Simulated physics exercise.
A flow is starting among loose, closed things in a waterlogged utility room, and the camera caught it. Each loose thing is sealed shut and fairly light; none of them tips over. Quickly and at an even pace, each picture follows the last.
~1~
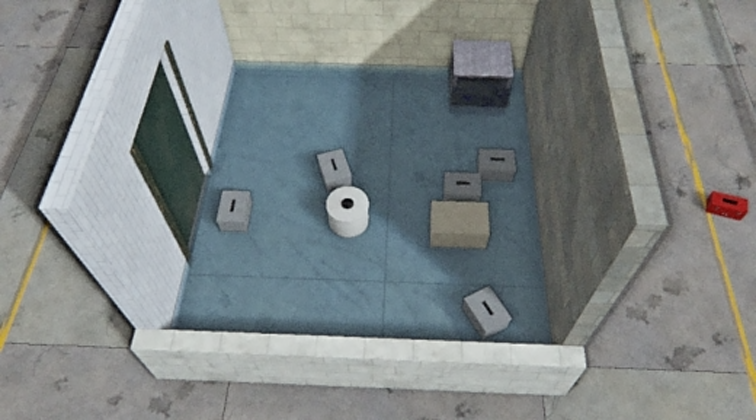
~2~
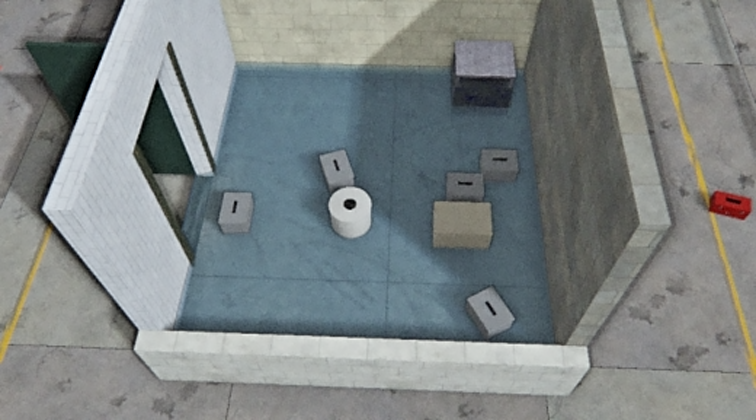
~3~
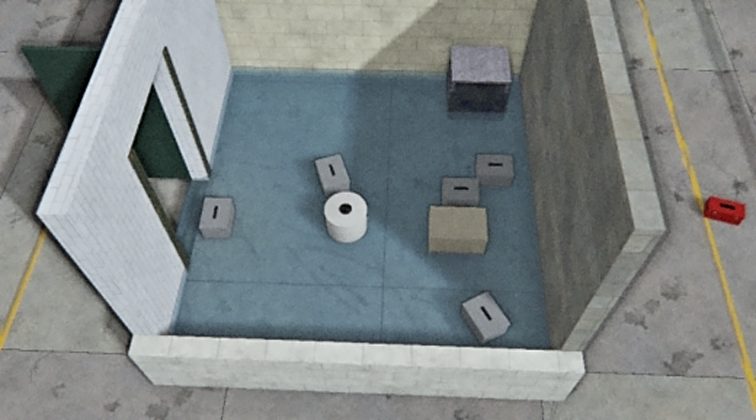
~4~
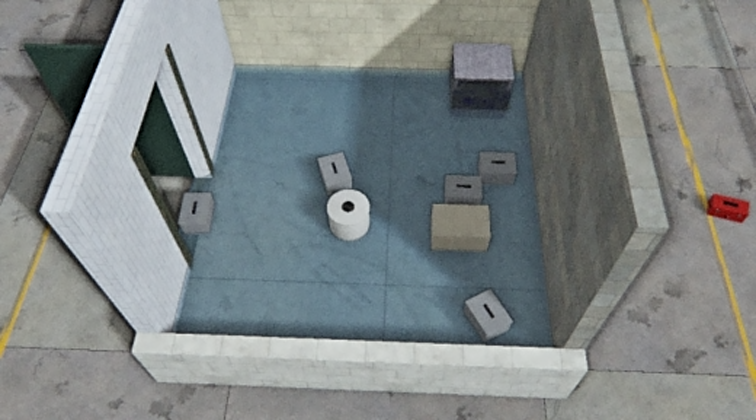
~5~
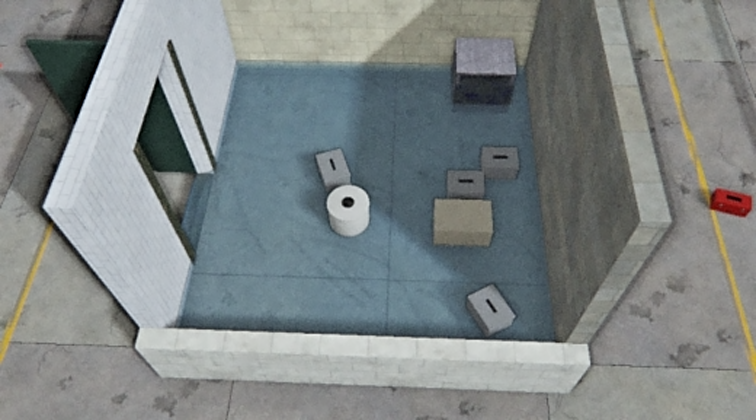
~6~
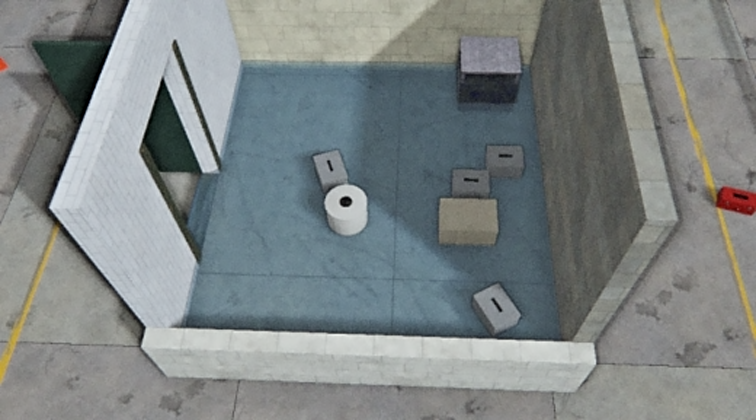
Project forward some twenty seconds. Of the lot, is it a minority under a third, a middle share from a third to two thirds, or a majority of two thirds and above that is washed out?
Result: Mid band.
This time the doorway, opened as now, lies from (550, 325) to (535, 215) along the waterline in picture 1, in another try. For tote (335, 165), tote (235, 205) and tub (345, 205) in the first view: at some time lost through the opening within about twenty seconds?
In sequence - departs, stays put, departs.
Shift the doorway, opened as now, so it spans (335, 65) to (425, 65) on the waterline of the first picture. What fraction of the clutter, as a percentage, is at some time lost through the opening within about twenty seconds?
I'd say some 70 in a hundred.
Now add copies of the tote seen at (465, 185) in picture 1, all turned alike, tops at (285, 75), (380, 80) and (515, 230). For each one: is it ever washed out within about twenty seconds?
Escapes; remains; remains.
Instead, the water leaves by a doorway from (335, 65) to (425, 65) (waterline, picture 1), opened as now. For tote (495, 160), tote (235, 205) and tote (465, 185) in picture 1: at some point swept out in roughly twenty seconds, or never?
Result by object, in the order asked: Flushed / not flushed / flushed.
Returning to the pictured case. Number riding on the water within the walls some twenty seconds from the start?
Exactly 4 of them.
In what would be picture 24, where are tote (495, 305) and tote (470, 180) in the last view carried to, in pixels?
Near (463, 305) and (431, 186).
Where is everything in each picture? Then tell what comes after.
A tote at (334, 165) floats; a tub at (347, 204) floats; 0 of 7 have shifted, in the first frame.
A tote at (336, 166) floats; a tub at (350, 204), afloat; 0 of 7 have shifted, in the second frame.
A tote at (332, 170), afloat; a tub at (346, 209), afloat; 1 of 7 have shifted, in the third frame.
A tote at (335, 168) floats; a tub at (348, 207), afloat; 1 of 7 have shifted, in the fourth frame.
A tote at (333, 165), afloat, close to its start; a tub at (348, 203), afloat; 2 of 7 have shifted, in the fifth frame.
A tote at (330, 166) floats, close to its start; a tub at (346, 202), afloat, close to its start; 3 of 7 have shifted, in the sixth frame.
A moment on, 1 of 7 are out; 6 afloat.
Next, 3 of 7 are out; 4 afloat.
Later, 3 of 7 are out; 4 afloat.
In the end, 3 of 7 are out; 4 afloat.
